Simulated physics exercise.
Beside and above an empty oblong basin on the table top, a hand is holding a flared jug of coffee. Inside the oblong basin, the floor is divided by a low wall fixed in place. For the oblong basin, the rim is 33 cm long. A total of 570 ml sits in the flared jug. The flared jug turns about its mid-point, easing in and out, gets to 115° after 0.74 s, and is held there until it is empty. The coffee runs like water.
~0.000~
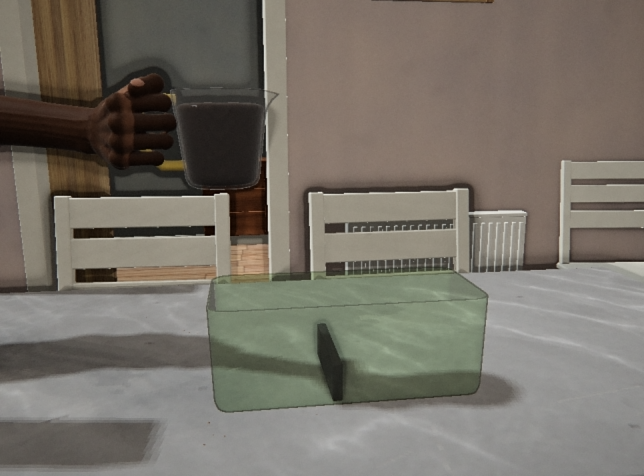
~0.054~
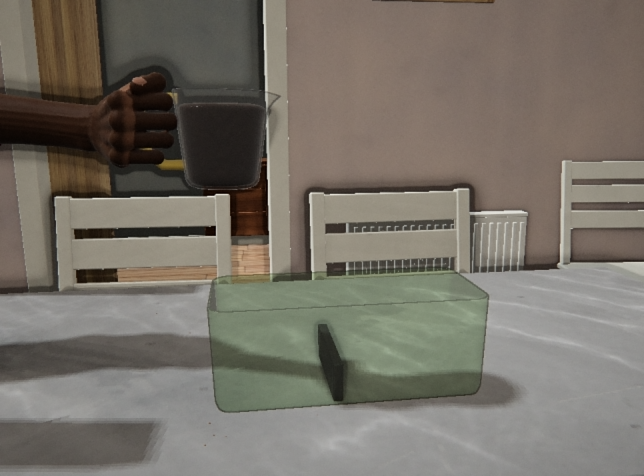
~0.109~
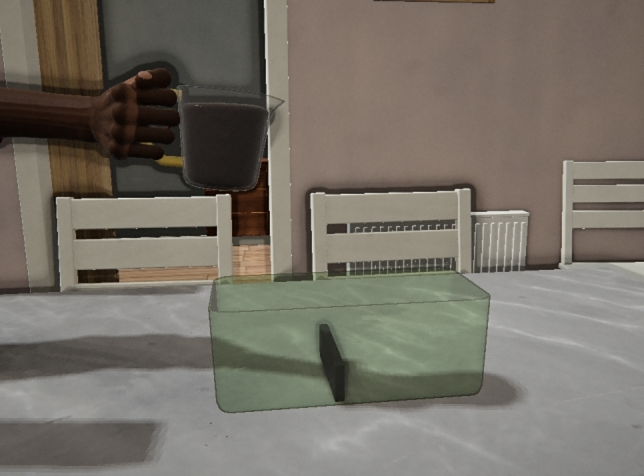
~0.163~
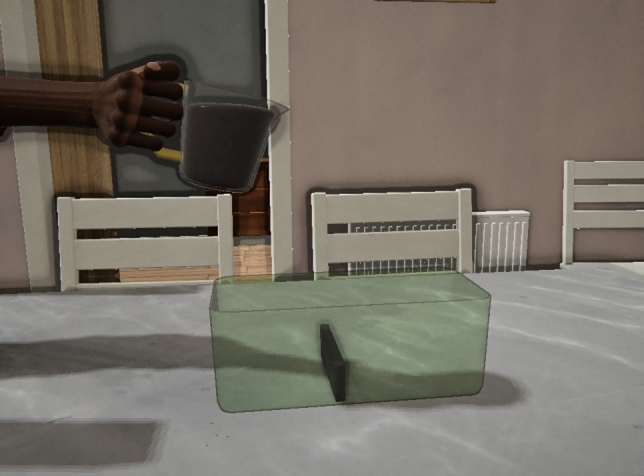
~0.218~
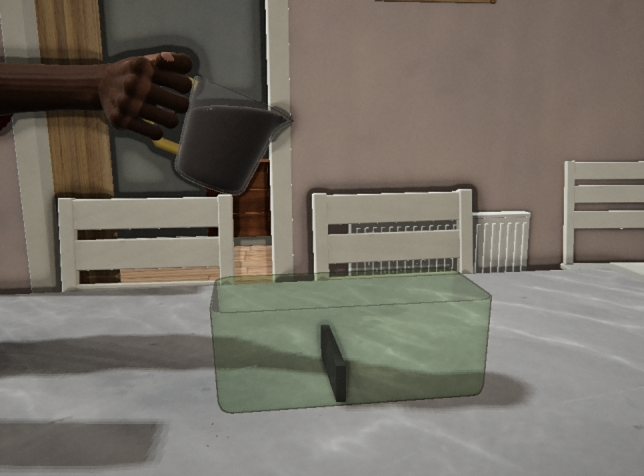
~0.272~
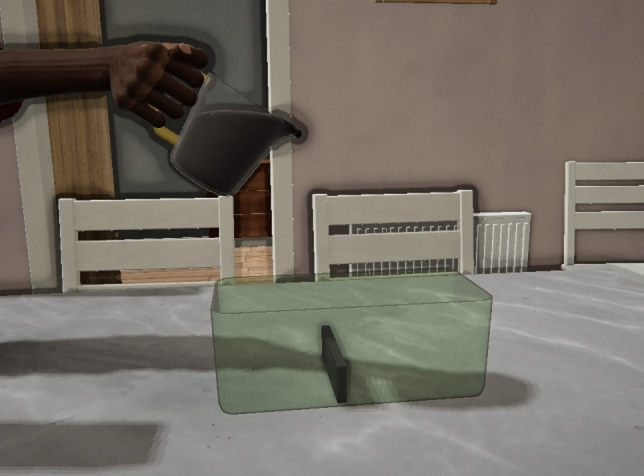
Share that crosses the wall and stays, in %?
60 %.
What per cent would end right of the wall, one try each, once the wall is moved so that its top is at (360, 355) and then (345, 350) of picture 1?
Roughly 20 per cent, then 35 per cent.
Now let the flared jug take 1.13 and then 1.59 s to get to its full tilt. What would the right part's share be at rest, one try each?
I'd say 75 percent on the first go, 80 percent on the next.
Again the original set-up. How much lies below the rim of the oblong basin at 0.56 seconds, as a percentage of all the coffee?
Around 22%.
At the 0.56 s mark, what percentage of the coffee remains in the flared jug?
Some 42 per cent.
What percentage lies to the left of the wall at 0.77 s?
That share comes to around 28 in a hundred.
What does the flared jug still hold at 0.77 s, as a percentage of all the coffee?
Around 3 in a hundred is still there.
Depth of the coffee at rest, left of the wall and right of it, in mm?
I'd say close to 12 mm on the left, close to 14 mm on the right.
By 0.56 s the tilt is 99° and 42 per cent is still to pour, 0 is left of the wall and 21 right of it.
By 0.77 s the tilt is 115° and 3 per cent is still to pour, 28 is left of the wall and 57 right of it.
By 1.00 s the tilt is 115° and 0 per cent is still to pour, 40 is left of the wall and 59 right of it.
By 1.24 s the tilt is 115° and 0 per cent is still to pour, 39 is left of the wall and 60 right of it.
At rest 39 per cent lies left of the wall, 60 right of it and 2 outside.
